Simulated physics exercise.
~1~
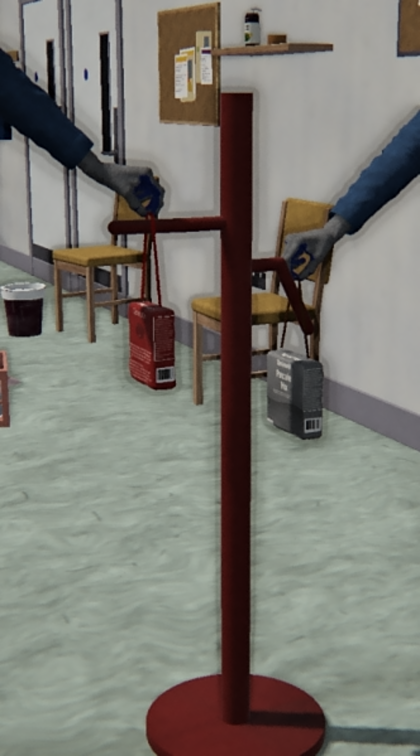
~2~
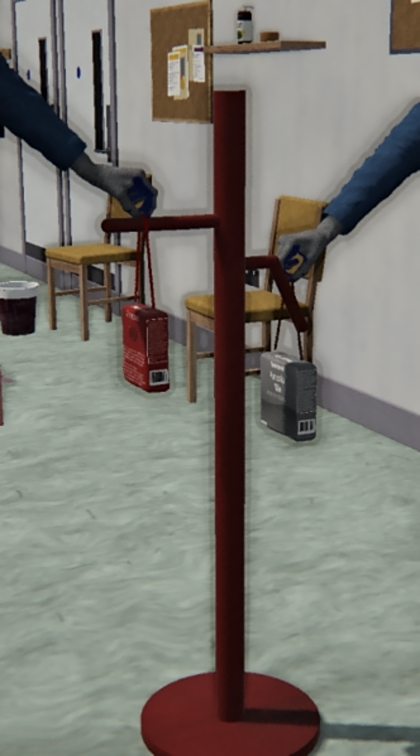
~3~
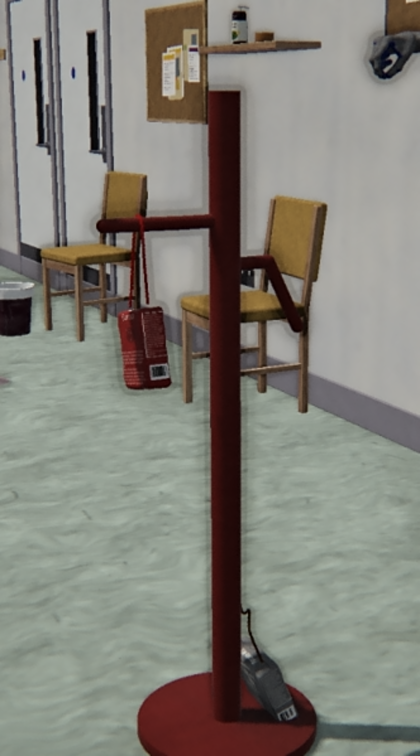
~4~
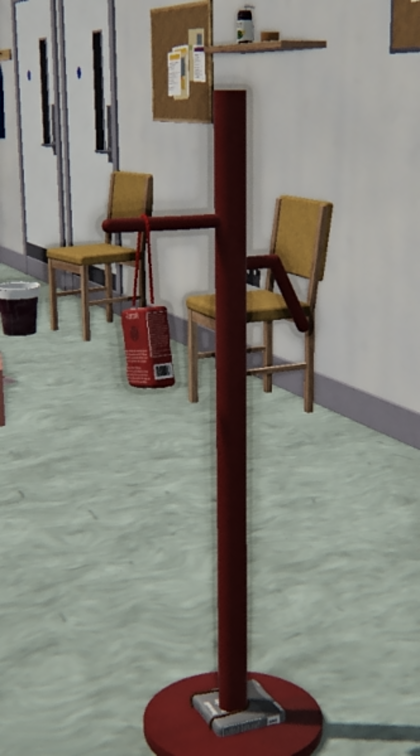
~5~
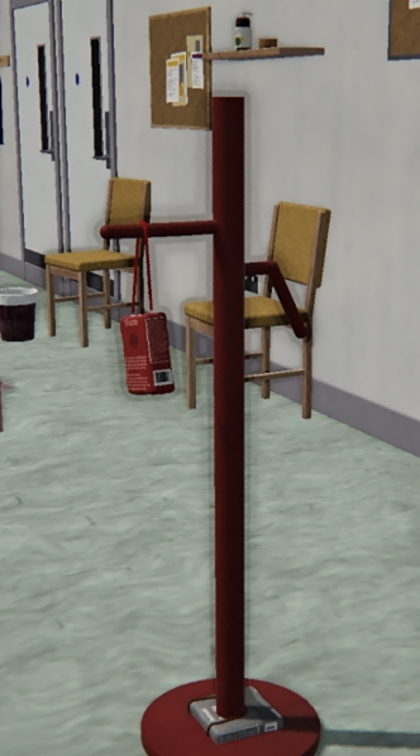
In a hallway with chairs along the wall, two hands hung a red pouch and a grey pouch on a dark red post's pegs and drew away; the red one stayed hanging, but the grey one dropped and ended up lying on the post's base.
